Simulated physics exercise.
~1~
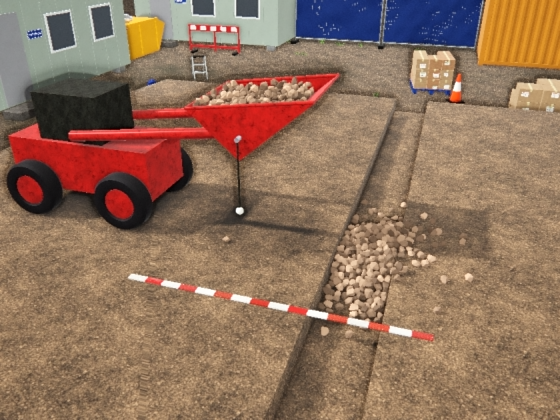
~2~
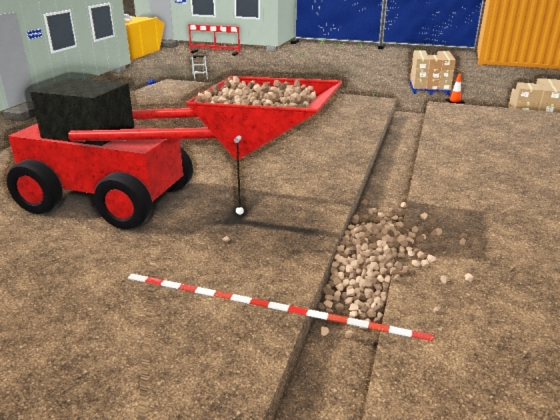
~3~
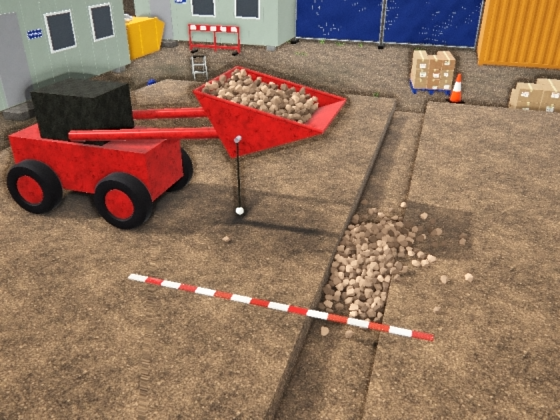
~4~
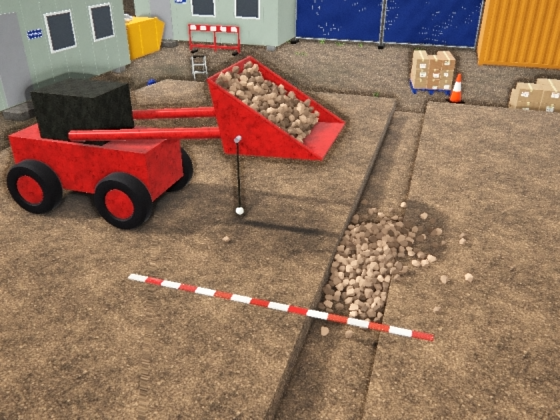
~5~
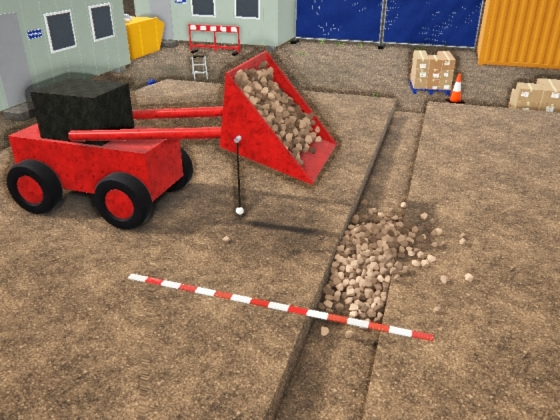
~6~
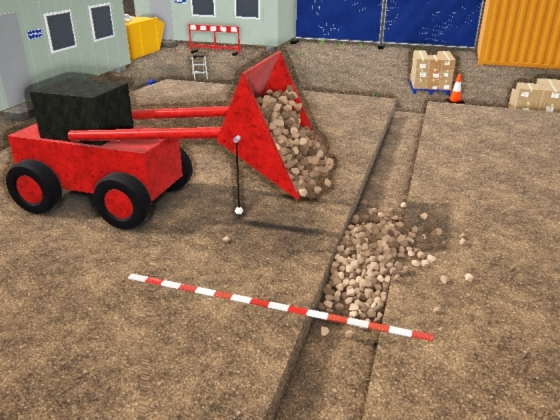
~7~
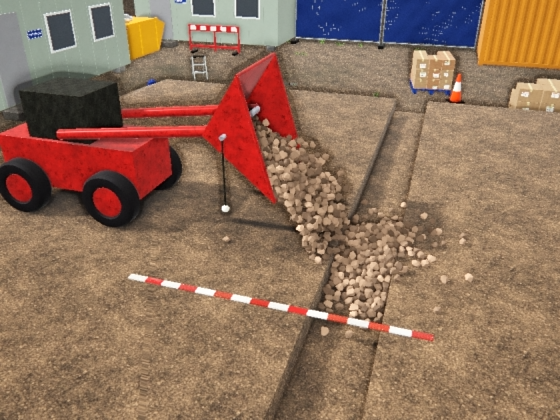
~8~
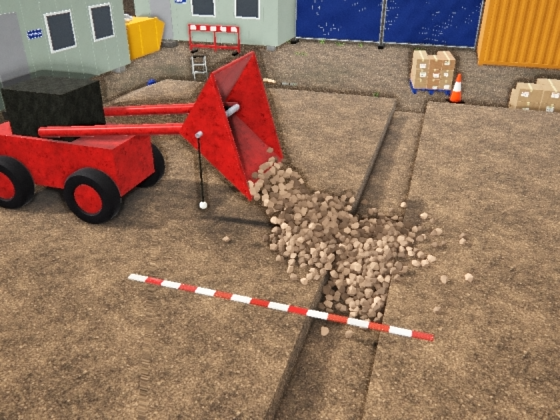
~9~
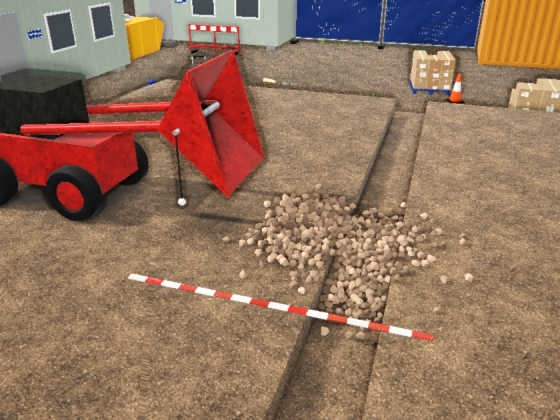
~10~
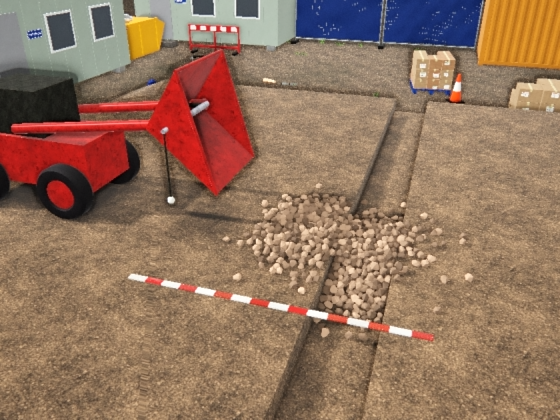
We see a red loader tip its raised bucket of stones forward, then back away to the left as they pour out, some joining the heap in the trench and many piling on the ground before it, leaving the bucket empty and tilted.
